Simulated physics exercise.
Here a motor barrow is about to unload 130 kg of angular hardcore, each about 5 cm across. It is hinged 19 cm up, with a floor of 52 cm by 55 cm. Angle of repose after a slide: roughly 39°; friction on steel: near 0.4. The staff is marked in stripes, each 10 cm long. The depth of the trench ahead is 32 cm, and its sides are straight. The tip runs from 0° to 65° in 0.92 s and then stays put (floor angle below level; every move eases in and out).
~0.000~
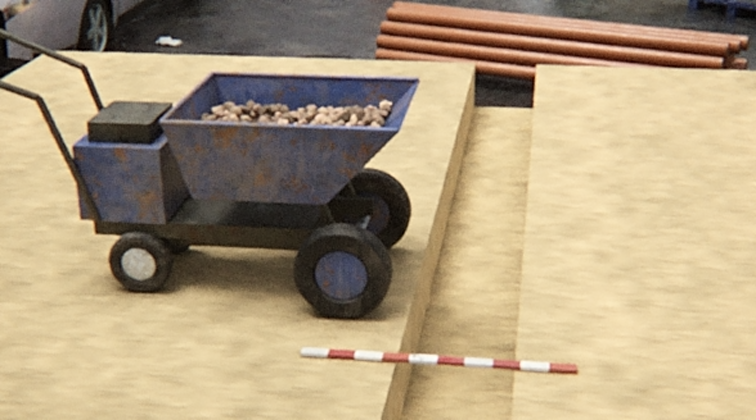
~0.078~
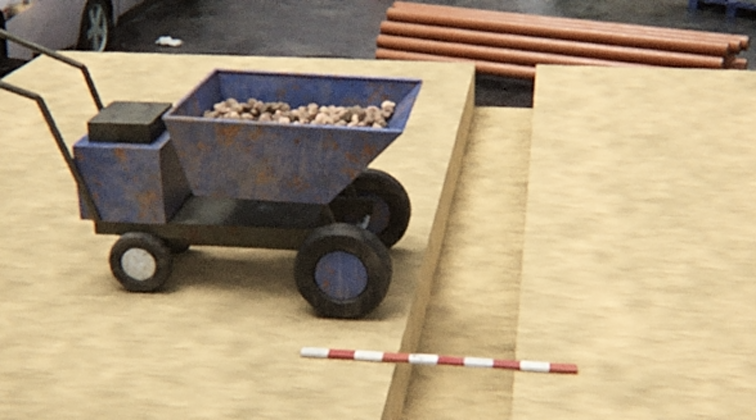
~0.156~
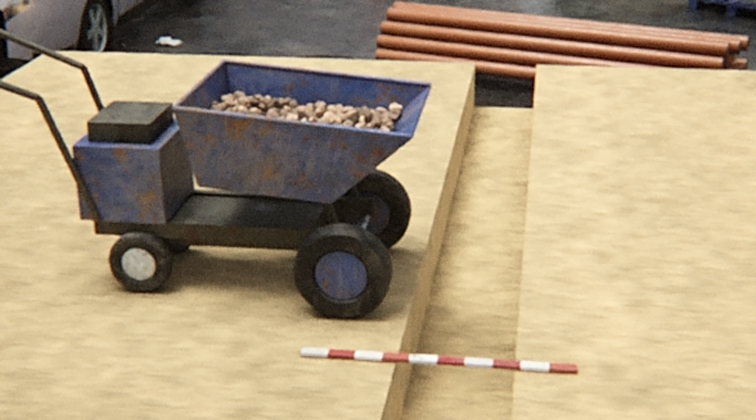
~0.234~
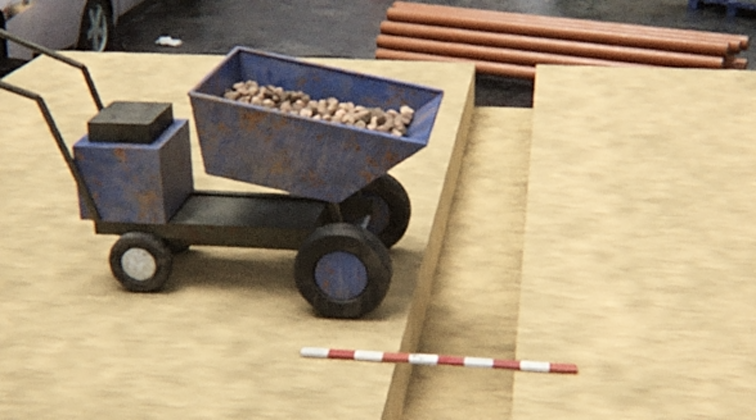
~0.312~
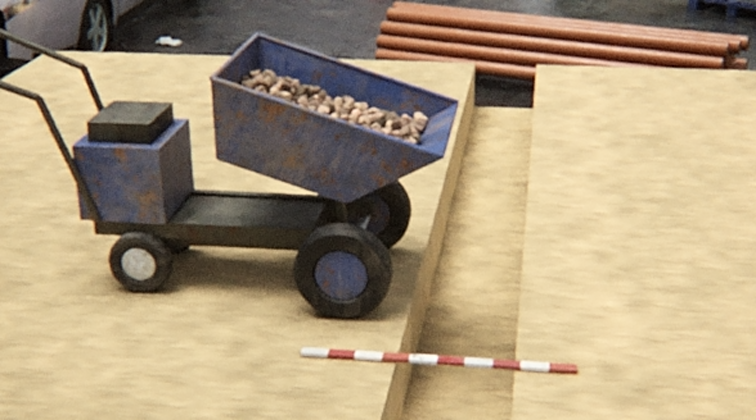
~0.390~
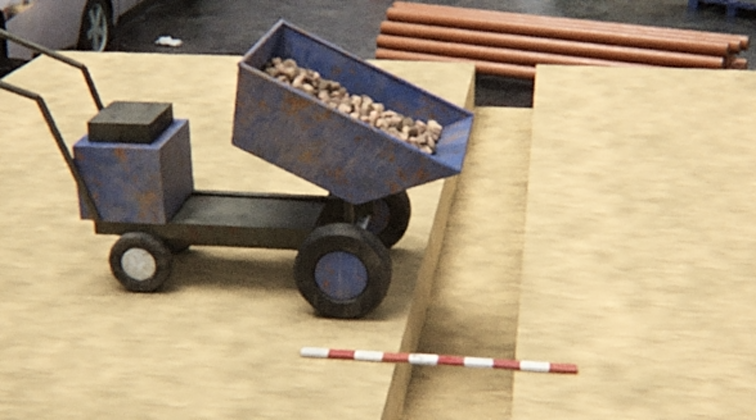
Blue rusty motor barrow standing beside a trench, its skip of stones tilting steadily forward to the right, rear end rising.
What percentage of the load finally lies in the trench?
About 27 per cent.
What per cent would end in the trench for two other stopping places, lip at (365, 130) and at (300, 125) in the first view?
Near 50 per cent from the first place, 75 from the second.
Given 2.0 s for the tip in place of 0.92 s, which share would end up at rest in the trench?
It would be near 30 percent.
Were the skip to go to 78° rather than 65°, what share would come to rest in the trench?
Some 10 in a hundred, I'd say.
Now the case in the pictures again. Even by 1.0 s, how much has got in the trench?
I'd say near 0 per cent at that time.
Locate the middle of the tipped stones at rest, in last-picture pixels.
The resting stones are centred at roughly (552, 290).
After 0.7 s the floor is at 55°; 100 % in the skip; the foremost stones are at (480, 204).
After 1.0 s the floor is at 65°; 91 % in the skip, 1 % in the trench, 8 % past the trench; the foremost stones are at (567, 270).
After 1.4 s the floor is at 65°; 53 % in the skip, 1 % in the trench, 46 % past the trench; the foremost stones are at (680, 317).
After 3.3 s the floor is at 65°; 21 % in the skip, 27 % in the trench, 51 % past the trench; the foremost stones are at (729, 315).
